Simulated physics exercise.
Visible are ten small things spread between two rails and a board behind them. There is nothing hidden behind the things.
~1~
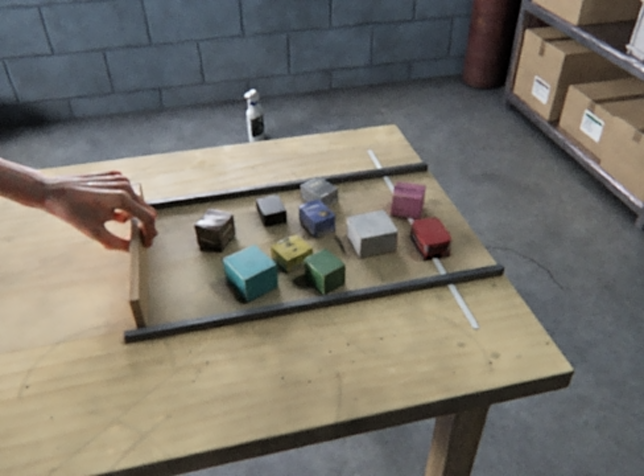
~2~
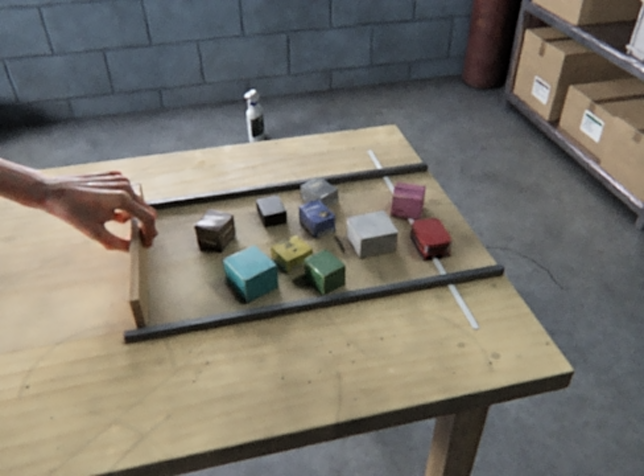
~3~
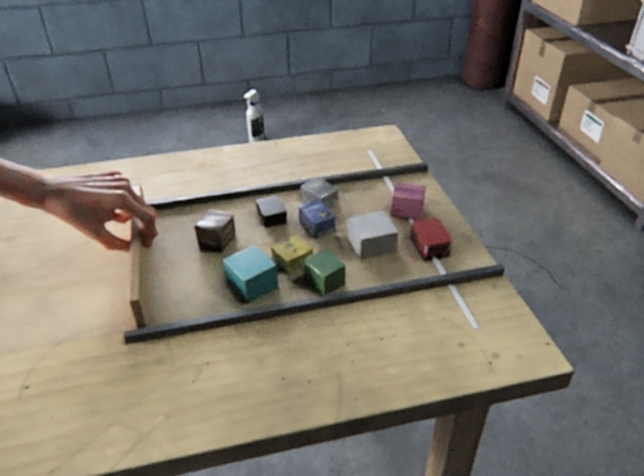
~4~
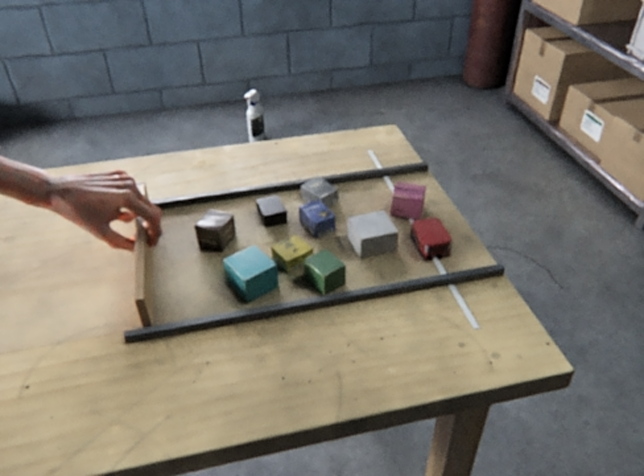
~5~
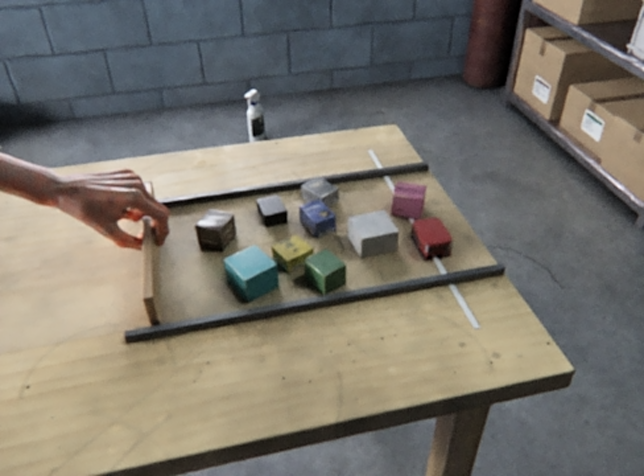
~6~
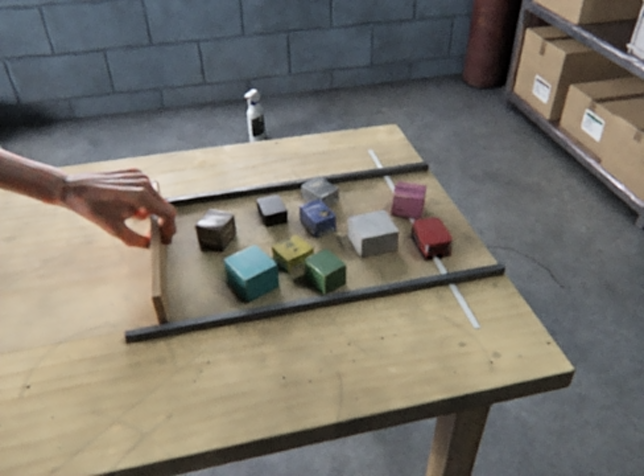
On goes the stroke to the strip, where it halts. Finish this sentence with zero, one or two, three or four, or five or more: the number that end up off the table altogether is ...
The number that end up off the table altogether is one or two.
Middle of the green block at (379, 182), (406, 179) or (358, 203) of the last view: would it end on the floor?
Try one it is not knocked off; try two it is not knocked off; try three it is not knocked off.
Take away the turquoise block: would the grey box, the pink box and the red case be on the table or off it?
The grey box remains - the pink box ends up below - the red case ends up below.
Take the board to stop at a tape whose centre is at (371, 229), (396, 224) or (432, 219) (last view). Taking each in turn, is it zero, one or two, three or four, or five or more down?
Place by place, the answers come out as none; one to two; 5 or more.
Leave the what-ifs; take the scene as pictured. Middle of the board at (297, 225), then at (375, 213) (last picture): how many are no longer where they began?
The first count is 7, and then it's 10.
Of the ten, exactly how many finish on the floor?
Altogether the count is 2.
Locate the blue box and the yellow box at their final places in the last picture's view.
Blue box: About (444, 200); yellow box: About (432, 224).
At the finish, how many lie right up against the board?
The count is 5.
Soon after, none off yet; red case at rest near (431, 239); pink box at rest near (409, 200); white block at rest near (373, 234).
After that, none off yet; red case moving near (436, 238); pink box at rest near (409, 200); white block displaced a little near (394, 229).
In the end, the number that fall off is one or two; gone, pink box and red case.
